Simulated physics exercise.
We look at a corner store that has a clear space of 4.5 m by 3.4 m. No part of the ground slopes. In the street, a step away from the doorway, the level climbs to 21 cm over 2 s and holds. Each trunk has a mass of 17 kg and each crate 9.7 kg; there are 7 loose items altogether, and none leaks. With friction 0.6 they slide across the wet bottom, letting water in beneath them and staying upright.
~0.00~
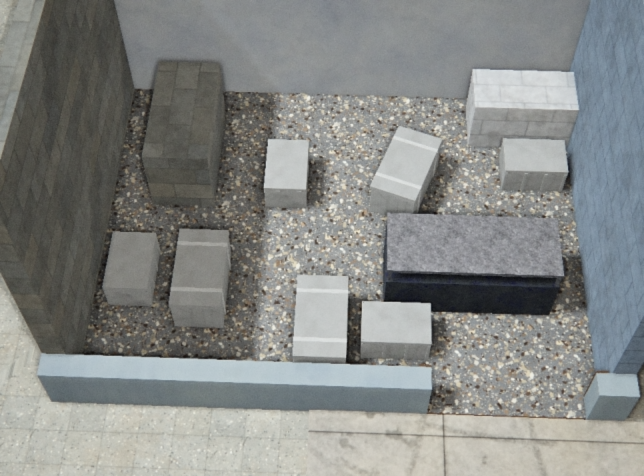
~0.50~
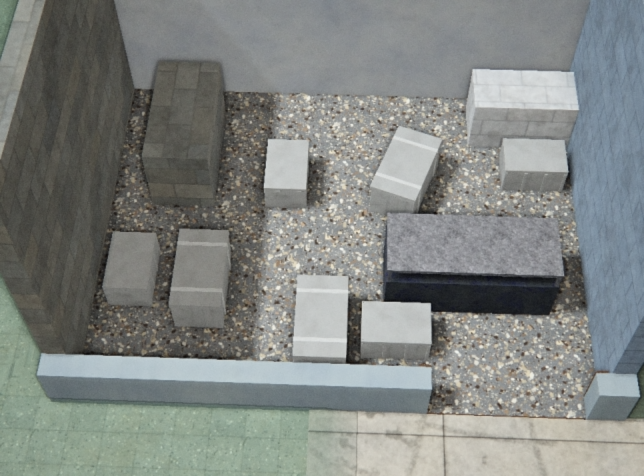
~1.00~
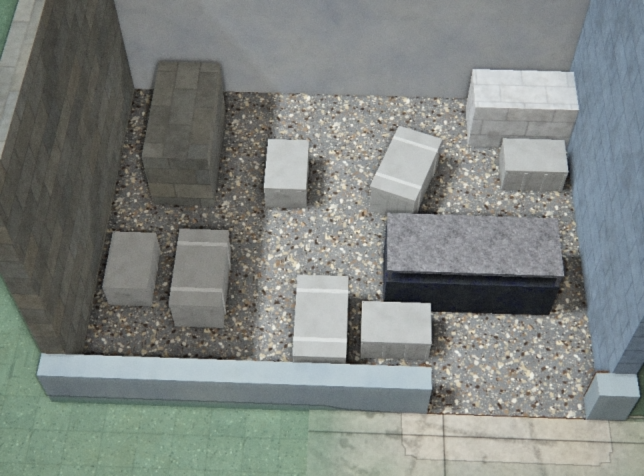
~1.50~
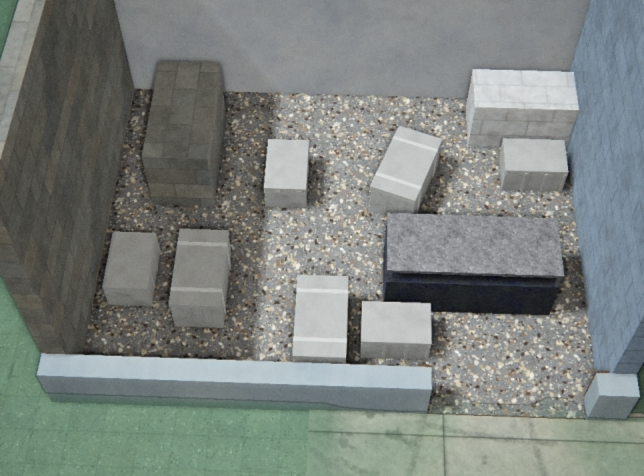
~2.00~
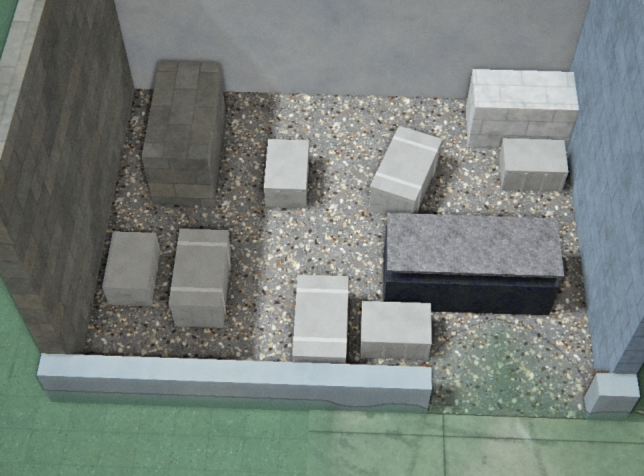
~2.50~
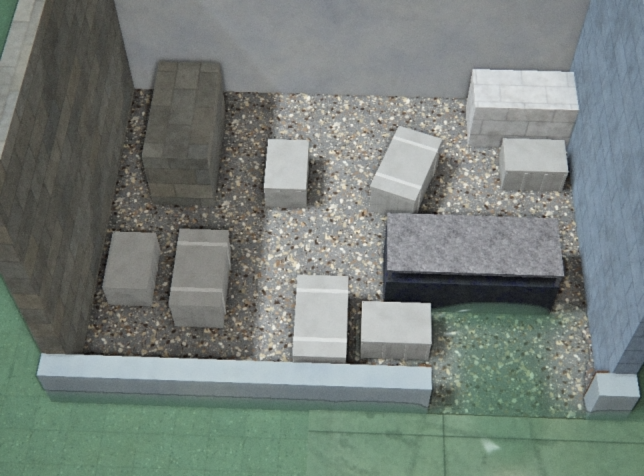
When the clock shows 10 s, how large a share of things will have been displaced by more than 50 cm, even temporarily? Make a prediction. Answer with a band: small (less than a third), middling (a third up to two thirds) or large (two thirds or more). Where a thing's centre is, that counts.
Large.
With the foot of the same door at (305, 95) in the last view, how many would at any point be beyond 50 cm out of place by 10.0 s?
That would give 7.
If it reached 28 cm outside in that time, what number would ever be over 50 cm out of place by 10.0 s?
Count under that change: 6.
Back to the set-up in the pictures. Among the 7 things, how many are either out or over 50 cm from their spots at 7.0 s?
It comes to 3.
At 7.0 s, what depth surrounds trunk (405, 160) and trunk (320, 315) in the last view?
Depths: Near 3 cm, then near 9 cm.
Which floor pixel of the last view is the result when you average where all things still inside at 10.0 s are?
Centred roughly on (308, 201).
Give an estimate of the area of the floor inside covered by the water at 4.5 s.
Close to 7.0 m2, I'd say.
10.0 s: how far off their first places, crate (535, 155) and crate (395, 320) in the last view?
Shifts: 80 cm / 140 cm.
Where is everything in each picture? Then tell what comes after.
A trunk at (407, 162), on the bottom; a crate at (130, 260), on the bottom; water covers 0.0 m2; 0 of 7 have shifted, in the first picture.
A trunk at (407, 162), on the bottom; a crate at (130, 260) rests on the ground; water covers 0.0 m2; 0 of 7 have shifted, in the second picture.
A trunk at (407, 162) rests on the ground; a crate at (130, 260), on the bottom; 0.0 m2 under water; 0 of 7 have shifted, in the third picture.
A trunk at (407, 162) rests on the ground; a crate at (130, 260) rests on the ground; 0.0 m2 under water; 0 of 7 have shifted, in the fourth picture.
A trunk at (407, 162), on the bottom; a crate at (130, 260) rests on the ground; 0.7 m2 under water; 0 of 7 have shifted, in the fifth picture.
A trunk at (407, 162) rests on the ground; a crate at (130, 260), on the bottom; 1.1 m2 under water; 0 of 7 have shifted, in the sixth picture.
After 3.5 s 0 of 7 are over 50 cm from their spots; 0 afloat.
After 4.5 s 1 of 7 are over 50 cm from their spots; 2 afloat.
After 7.0 s 3 of 7 are over 50 cm from their spots; 4 afloat.
After 10.0 s 6 of 7 are over 50 cm from their spots, and 6 have been at some point; 7 afloat.
